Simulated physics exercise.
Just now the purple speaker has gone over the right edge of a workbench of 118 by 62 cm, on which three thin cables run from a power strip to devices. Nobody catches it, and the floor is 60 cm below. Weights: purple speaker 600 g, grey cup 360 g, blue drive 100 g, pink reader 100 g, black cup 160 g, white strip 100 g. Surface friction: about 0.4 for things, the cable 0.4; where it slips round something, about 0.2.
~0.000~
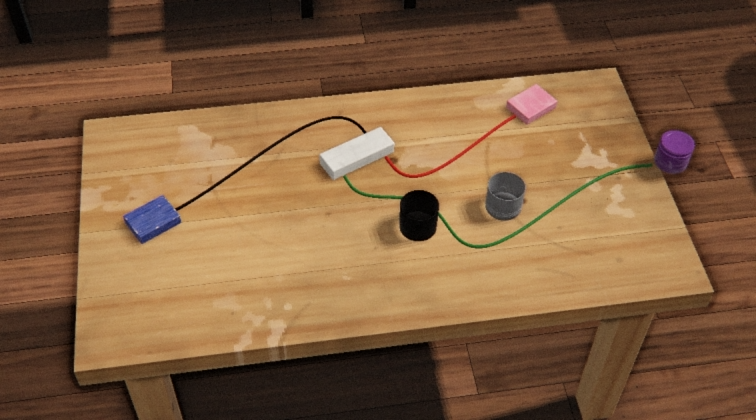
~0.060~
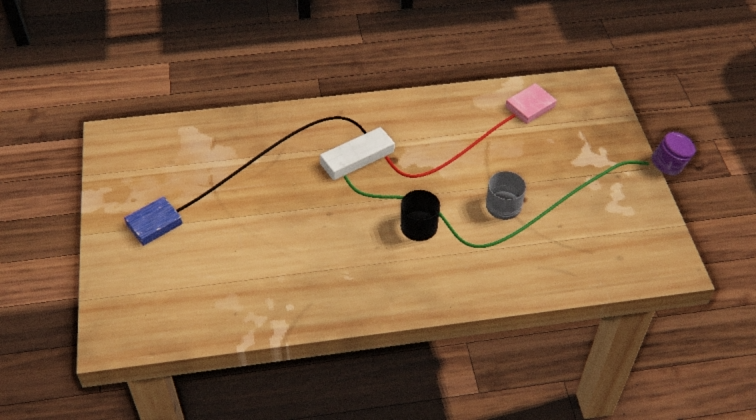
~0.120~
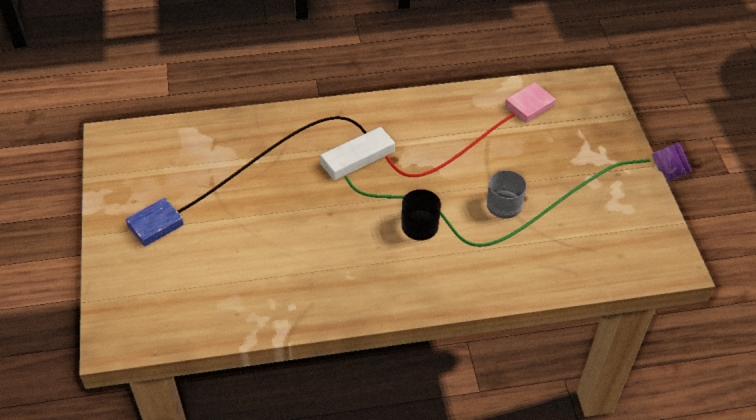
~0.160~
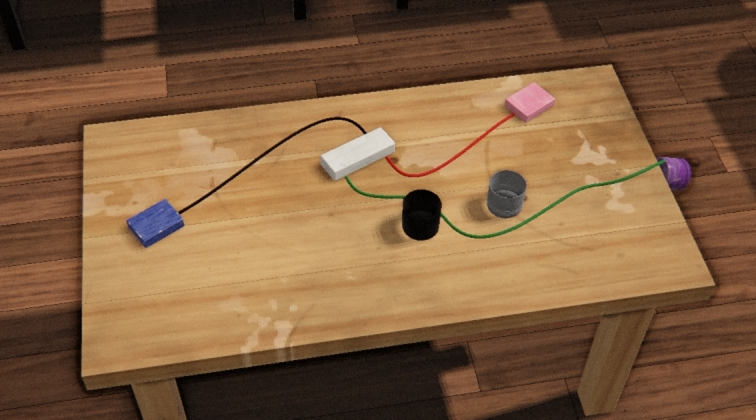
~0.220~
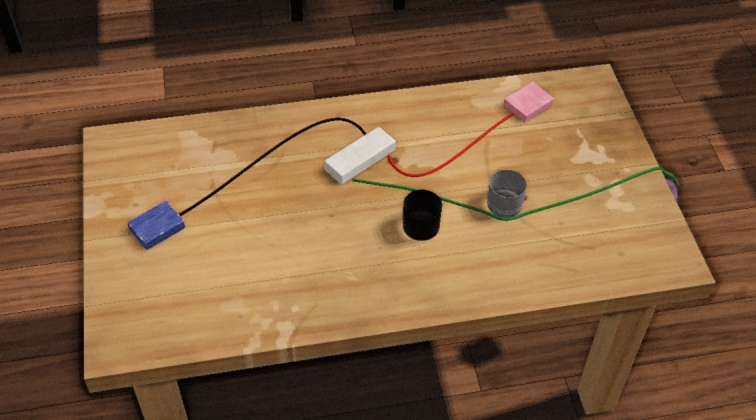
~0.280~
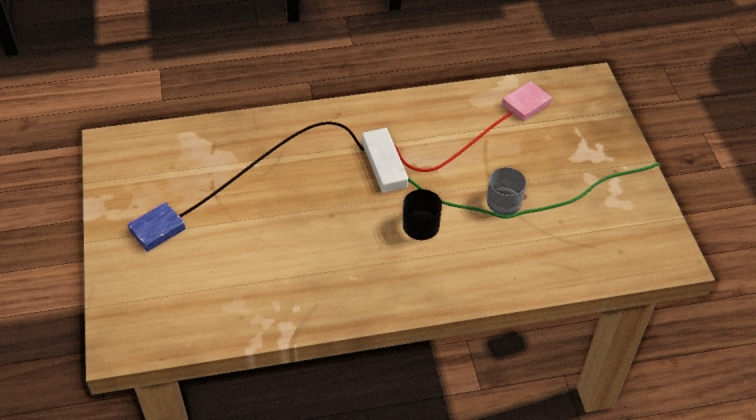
A pale wooden workbench with worn patches stands on a dark plank floor, seen from above at an angle by a nearly still camera. A white power strip sits near the middle, with a black cable to a blue box at left, a red one to a pink box, and a green one passing black and grey cups to a purple cylinder. The cylinder tips over the right edge and drops from sight, pulling the green cable taut and swinging the strip around.
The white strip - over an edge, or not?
Not over an edge.
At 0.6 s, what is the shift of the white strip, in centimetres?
Looks like close to 42 cm, more or less.
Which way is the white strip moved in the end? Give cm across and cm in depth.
Close to 41 cm over to the right, plus close to 25 cm closer by.
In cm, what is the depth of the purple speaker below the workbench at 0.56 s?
Some 55 cm.
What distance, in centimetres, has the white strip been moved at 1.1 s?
Around 48 cm.
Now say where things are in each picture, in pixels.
In the first picture, white strip (357, 148); green cable runs through (364, 194) (498, 242) (558, 205) (616, 171).
In the second picture, purple speaker (677, 144); green cable runs through (365, 194) (498, 242) (613, 168).
In the third picture, purple speaker (671, 163); green cable runs through (365, 194) (500, 241) (614, 166).
In the fourth picture, purple speaker (669, 174); green cable runs through (366, 194) (507, 231) (637, 174).
In the fifth picture, white strip (360, 150); purple speaker (661, 198); green cable runs through (536, 211) (665, 173).
In the sixth picture, white strip (385, 155); green cable runs through (577, 199) (638, 171).
By 0.6 s, the strip's end of the green cable at (570, 208); white strip 42 cm off its start, blue drive 20 cm off its start, purple speaker over the edge.
By 0.8 s, the strip's end of the green cable at (593, 202); white strip 48 cm off its start, blue drive 43 cm off its start, purple speaker over the edge.
By 1.1 s, the strip's end of the green cable at (593, 202); white strip 48 cm off its start at (582, 213), blue drive 44 cm off its start at (378, 216), purple speaker over the edge.
By 1.4 s, the strip's end of the green cable at (593, 202); white strip 48 cm off its start, blue drive 44 cm off its start, purple speaker over the edge.
By 2.6 s, the strip's end of the green cable at (593, 202); white strip 48 cm off its start at (582, 213), blue drive 44 cm off its start at (378, 216), purple speaker over the edge, grey cup 4 cm off its start at (514, 168).
